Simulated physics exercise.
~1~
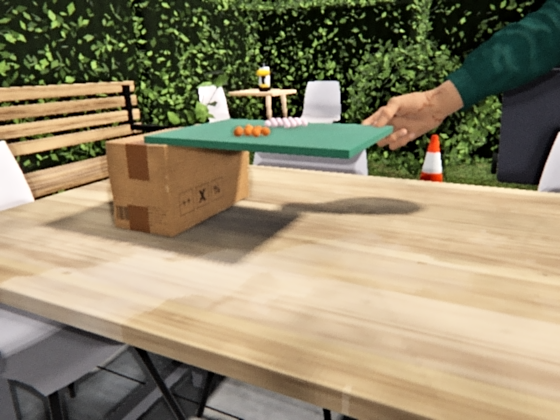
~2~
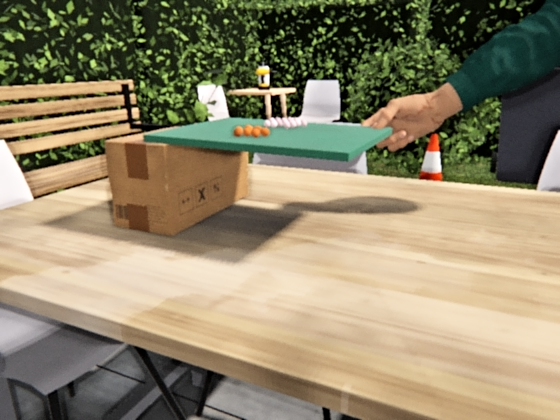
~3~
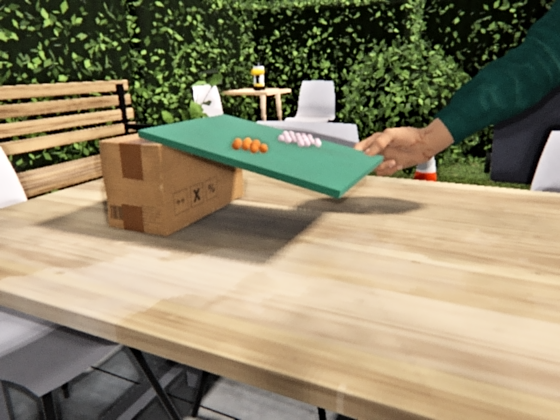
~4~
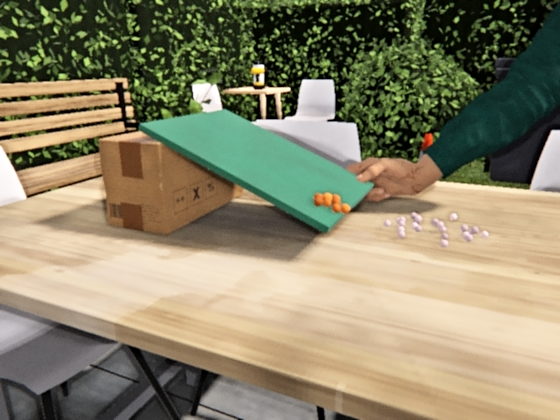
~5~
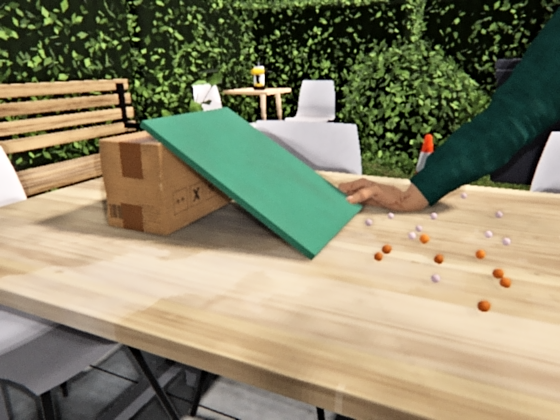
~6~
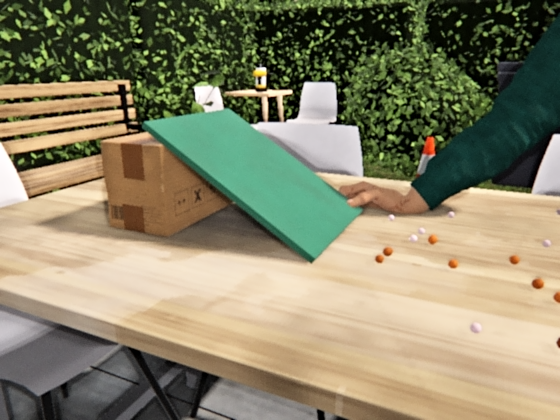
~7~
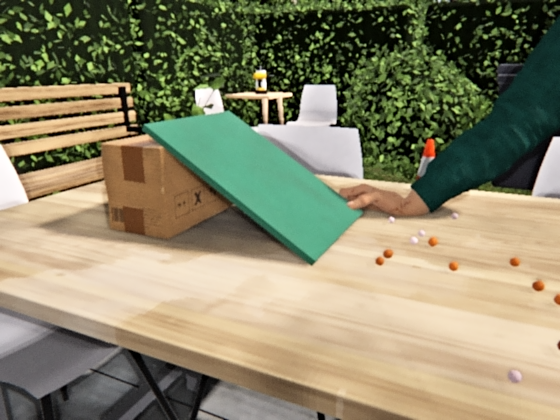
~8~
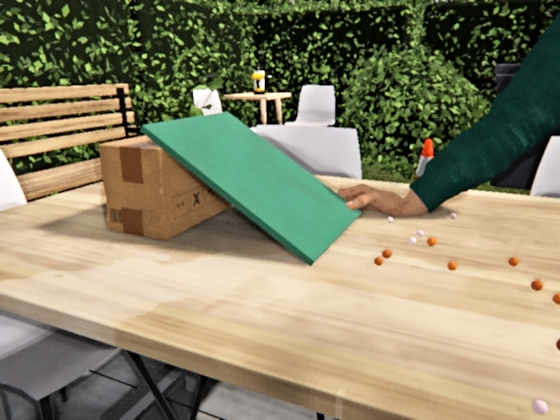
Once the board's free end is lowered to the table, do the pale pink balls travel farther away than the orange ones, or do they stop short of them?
The pale pink balls travel farther, with most of them leaving the table, while many of the orange ones stay scattered on top of it.
